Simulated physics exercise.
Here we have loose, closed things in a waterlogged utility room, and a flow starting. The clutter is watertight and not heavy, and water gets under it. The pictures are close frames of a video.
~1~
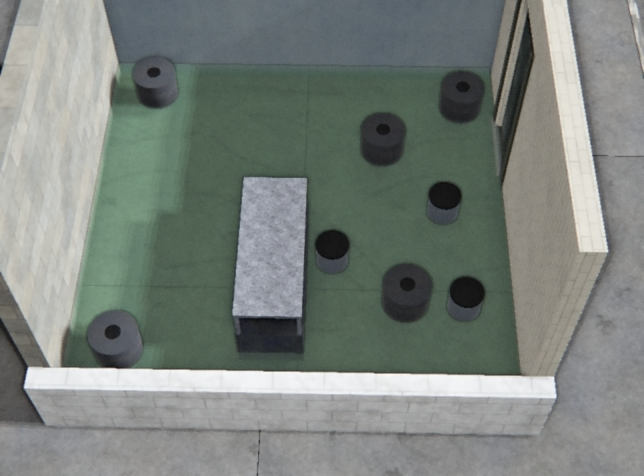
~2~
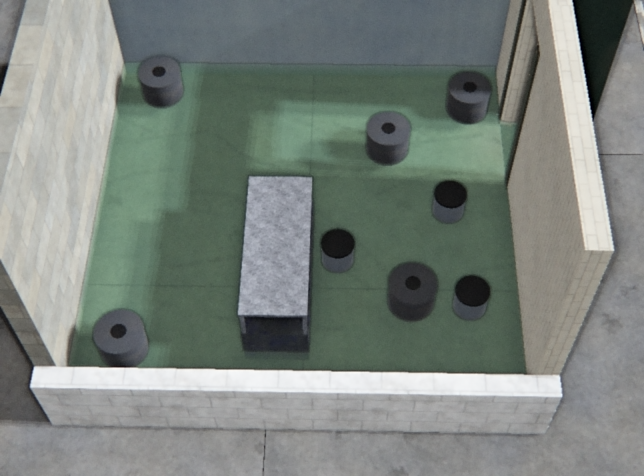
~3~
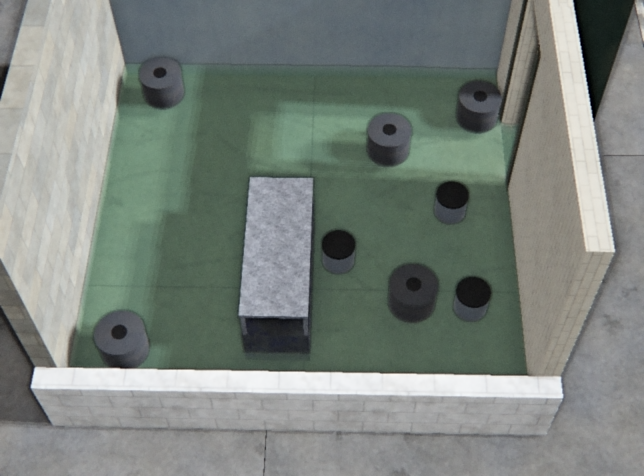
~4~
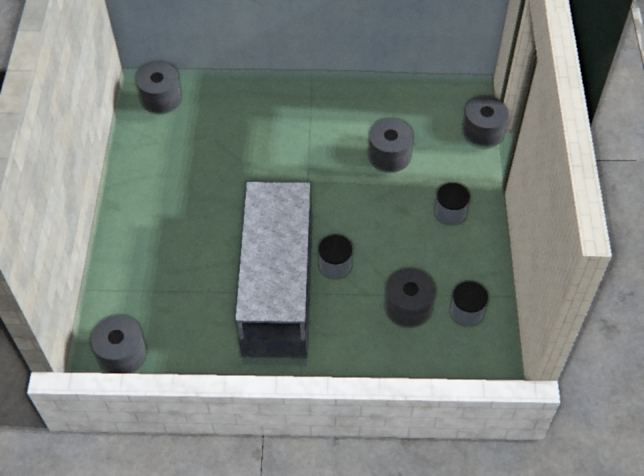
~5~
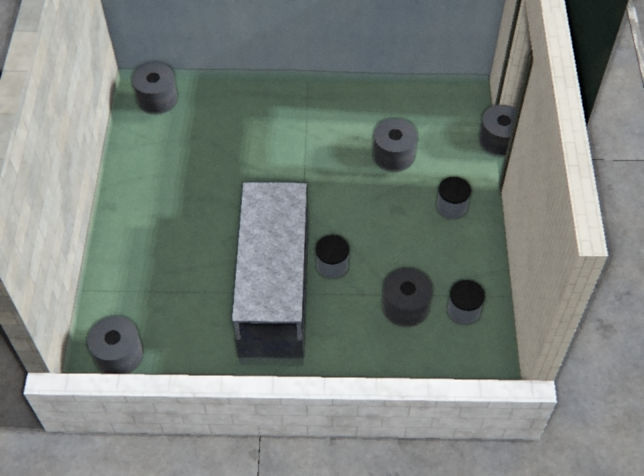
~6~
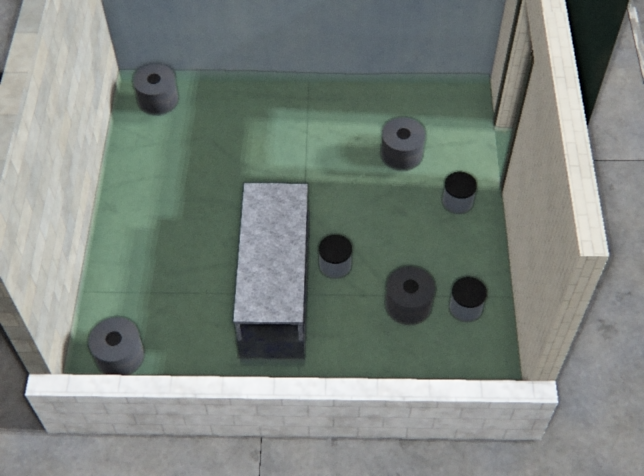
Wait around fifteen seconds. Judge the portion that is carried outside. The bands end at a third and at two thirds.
That comes to one to two thirds.
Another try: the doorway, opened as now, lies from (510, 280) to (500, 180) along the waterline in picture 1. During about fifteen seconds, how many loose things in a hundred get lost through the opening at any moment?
Near 60 in a hundred.
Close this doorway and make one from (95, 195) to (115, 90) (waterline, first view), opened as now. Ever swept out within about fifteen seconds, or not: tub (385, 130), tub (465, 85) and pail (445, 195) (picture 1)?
One after the other: Out, stays, left behind.
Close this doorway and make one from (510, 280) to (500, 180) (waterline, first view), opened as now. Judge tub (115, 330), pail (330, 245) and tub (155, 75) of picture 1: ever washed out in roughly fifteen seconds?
One after the other: Stays, kept in, left behind.
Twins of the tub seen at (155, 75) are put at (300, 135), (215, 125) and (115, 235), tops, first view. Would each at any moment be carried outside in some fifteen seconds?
One after the other: Out, still in, stays.
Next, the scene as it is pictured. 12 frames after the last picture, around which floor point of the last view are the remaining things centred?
Near (312, 256).
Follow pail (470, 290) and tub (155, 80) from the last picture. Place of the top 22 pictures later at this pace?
At about (483, 219) and (189, 75).
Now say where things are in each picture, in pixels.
A pail at (445, 195), afloat; a tub at (383, 130) floats; 0 of 8 have shifted, in the first frame.
A pail at (451, 194) floats; a tub at (388, 129), afloat; 0 of 8 have shifted, in the second frame.
A pail at (453, 194) floats; a tub at (389, 130), afloat; 1 of 8 have shifted, in the third frame.
A pail at (454, 195), afloat, close to its start; a tub at (391, 135), afloat, close to its start; 3 of 8 have shifted, in the fourth frame.
A pail at (455, 189) floats, close to its start; a tub at (395, 135) floats, close to its start; 3 of 8 have shifted, in the fifth frame.
A pail at (461, 184), afloat, close to its start; a tub at (404, 134), afloat, close to its start; 4 of 8 have shifted, in the sixth frame.
A moment on, 1 of 8 are out; 7 afloat.
Next, 3 of 8 are out; 5 afloat.
Later, 3 of 8 are out; 5 afloat.
In the end, 3 of 8 are out; 5 afloat.
